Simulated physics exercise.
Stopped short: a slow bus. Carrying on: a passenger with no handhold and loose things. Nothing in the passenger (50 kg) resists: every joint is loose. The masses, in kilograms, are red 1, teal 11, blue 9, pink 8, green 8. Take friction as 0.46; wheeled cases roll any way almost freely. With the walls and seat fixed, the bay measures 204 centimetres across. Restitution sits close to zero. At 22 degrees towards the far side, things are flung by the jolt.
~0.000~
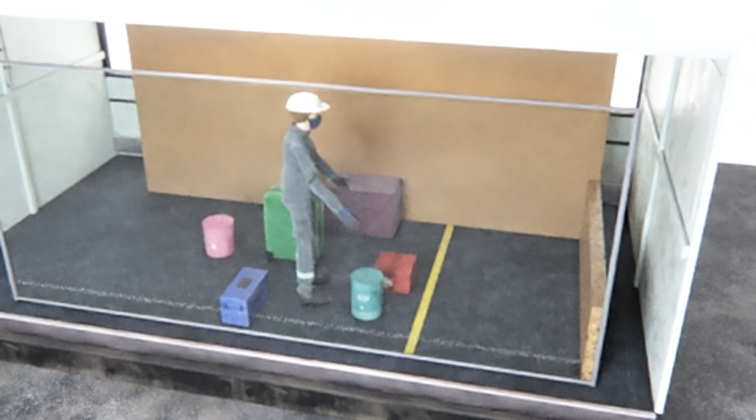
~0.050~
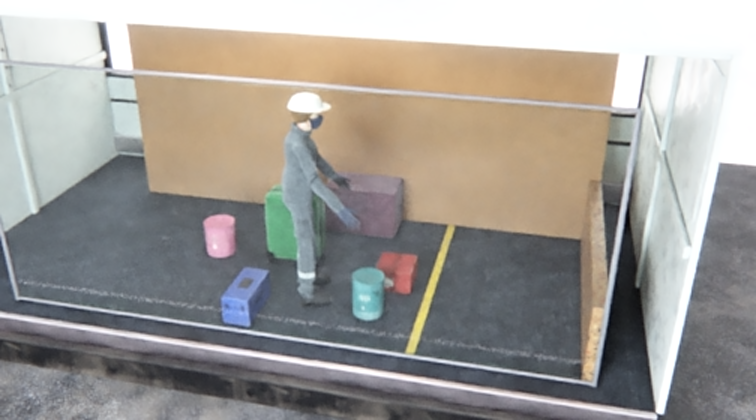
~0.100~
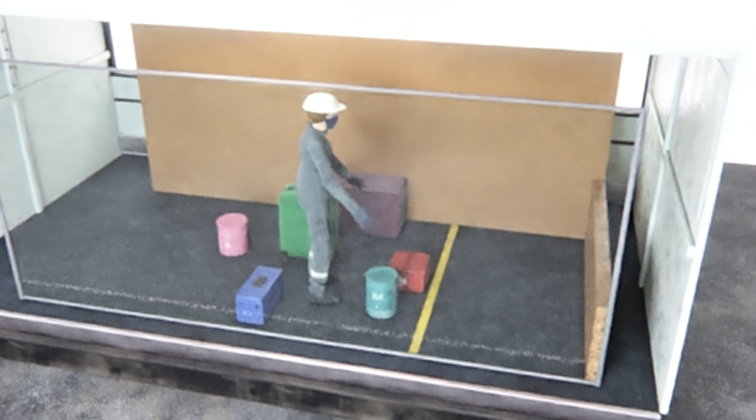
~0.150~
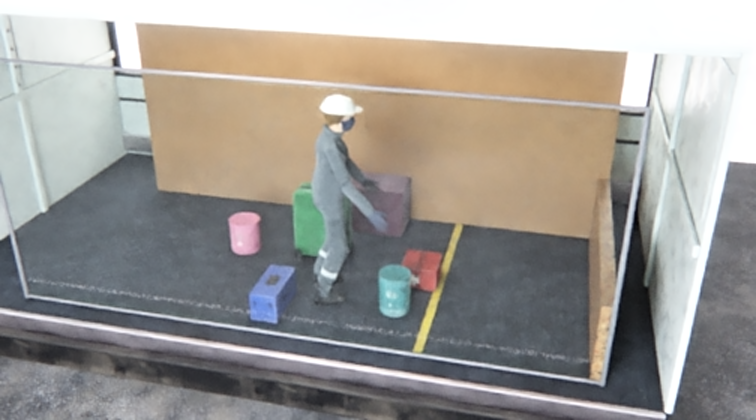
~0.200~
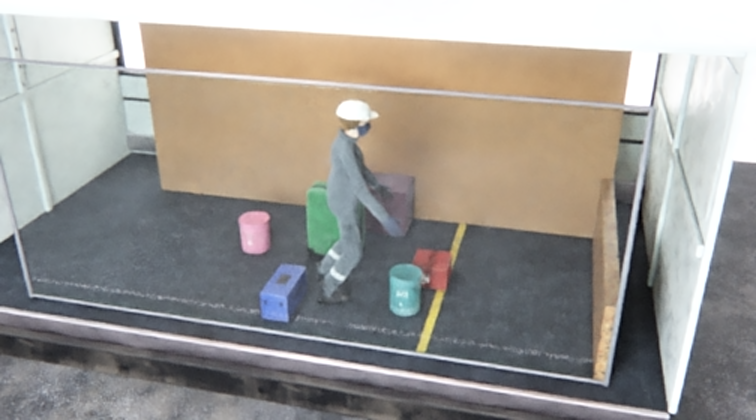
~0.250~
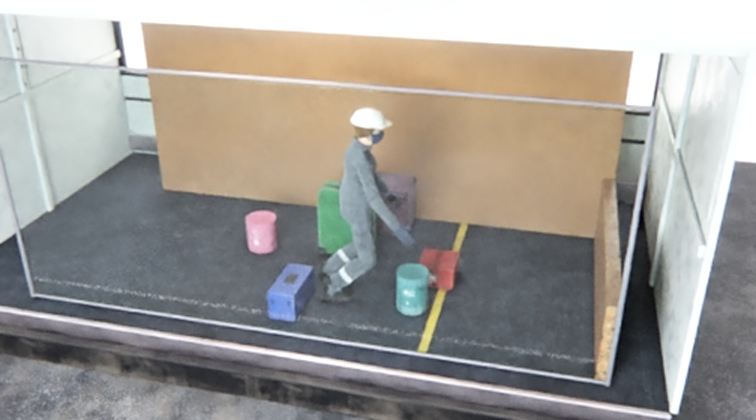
Person in grey overalls and white helmet sliding right and starting to crouch as buckets, cases and boxes shift right across dark floor.
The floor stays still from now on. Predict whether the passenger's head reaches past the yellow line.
Prediction: Past the line.
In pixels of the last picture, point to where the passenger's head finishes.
Around (501, 262).
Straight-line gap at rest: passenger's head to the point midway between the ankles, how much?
Around 110 cm separates them.
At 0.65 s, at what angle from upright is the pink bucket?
0°.
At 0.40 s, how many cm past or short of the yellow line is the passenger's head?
Around 35 cm shy of the mark.
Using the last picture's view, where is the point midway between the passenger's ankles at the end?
I'd say somewhere around (362, 263).
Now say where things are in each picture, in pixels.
In the first frame, passenger's head (301, 122), red carton (395, 273), yellow line (411, 345).
In the second frame, passenger's head (303, 122), red carton (396, 273).
In the third frame, passenger's head (318, 122), red carton (409, 271).
In the fourth frame, passenger's head (334, 124), red carton (422, 270).
In the fifth frame, passenger's head (350, 129), red carton (432, 269).
In the sixth frame, passenger's head (364, 136), red carton (439, 269), yellow line (425, 344). Everything loose set off at about 1.7 m/s.
After 0.40 s the passenger's head is 35 cm short of the yellow line, near (400, 173) in the last picture's view.
After 0.65 s the passenger's head is 18 cm past the yellow line, near (472, 226) in the last picture's view.
After 1.05 s the passenger's head is 42 cm past the yellow line, near (501, 262) in the last picture's view; the red carton 11 cm past the yellow line, tilted 0°.
By 2.0 s, red carton crosses the yellow line; teal bucket stops short of the yellow line; blue toolbox stops short of the yellow line; pink bucket stops short of the yellow line; passenger's head crosses the yellow line.
